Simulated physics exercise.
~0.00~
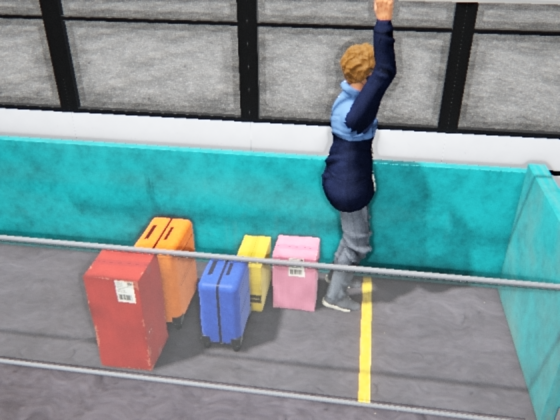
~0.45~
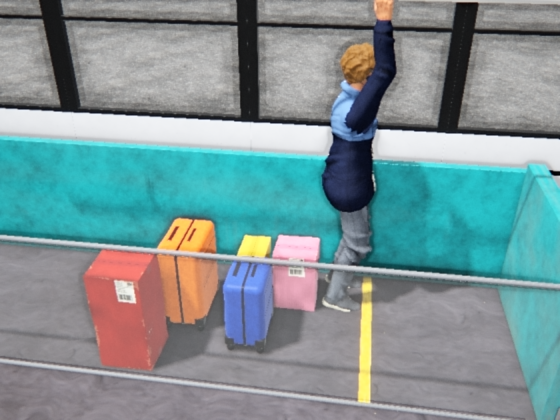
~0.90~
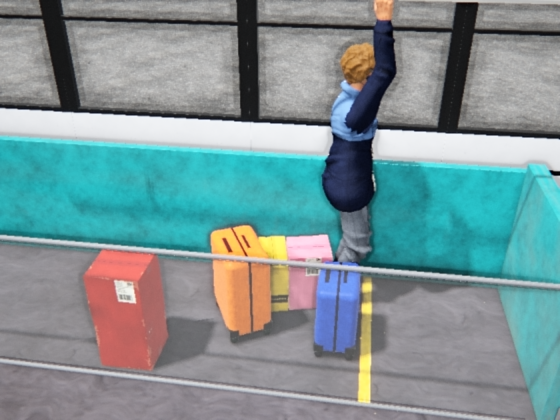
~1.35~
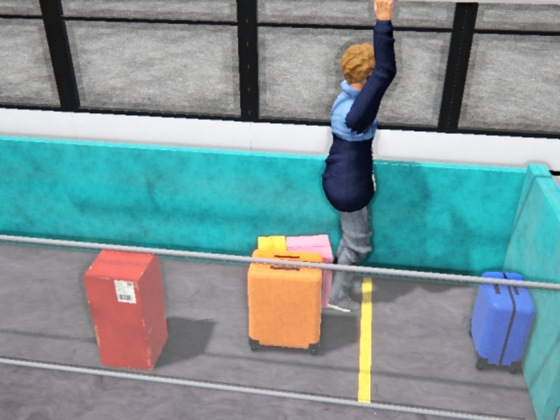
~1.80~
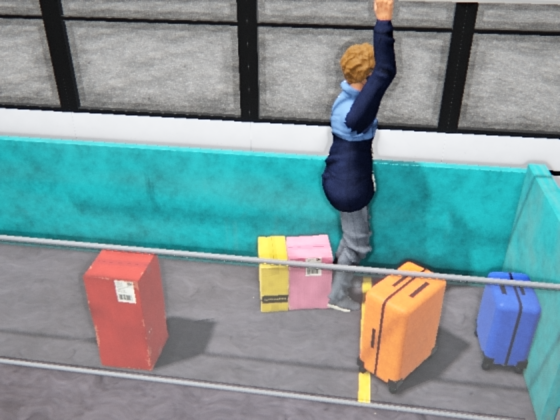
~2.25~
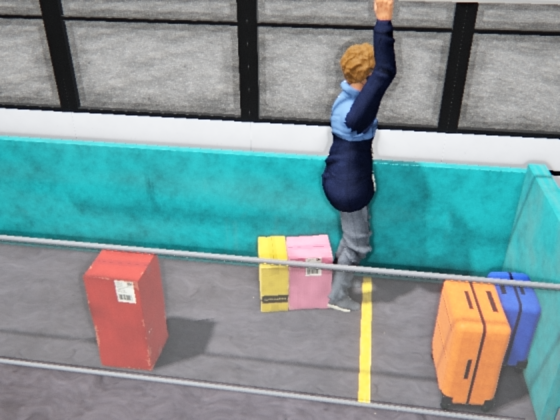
A blue suitcase rolled right across the yellow line to the far end, and a bigger orange one followed it over, while the yellow and pink pieces shifted slightly and stopped short, the red one stayed put, and a person held on overhead.
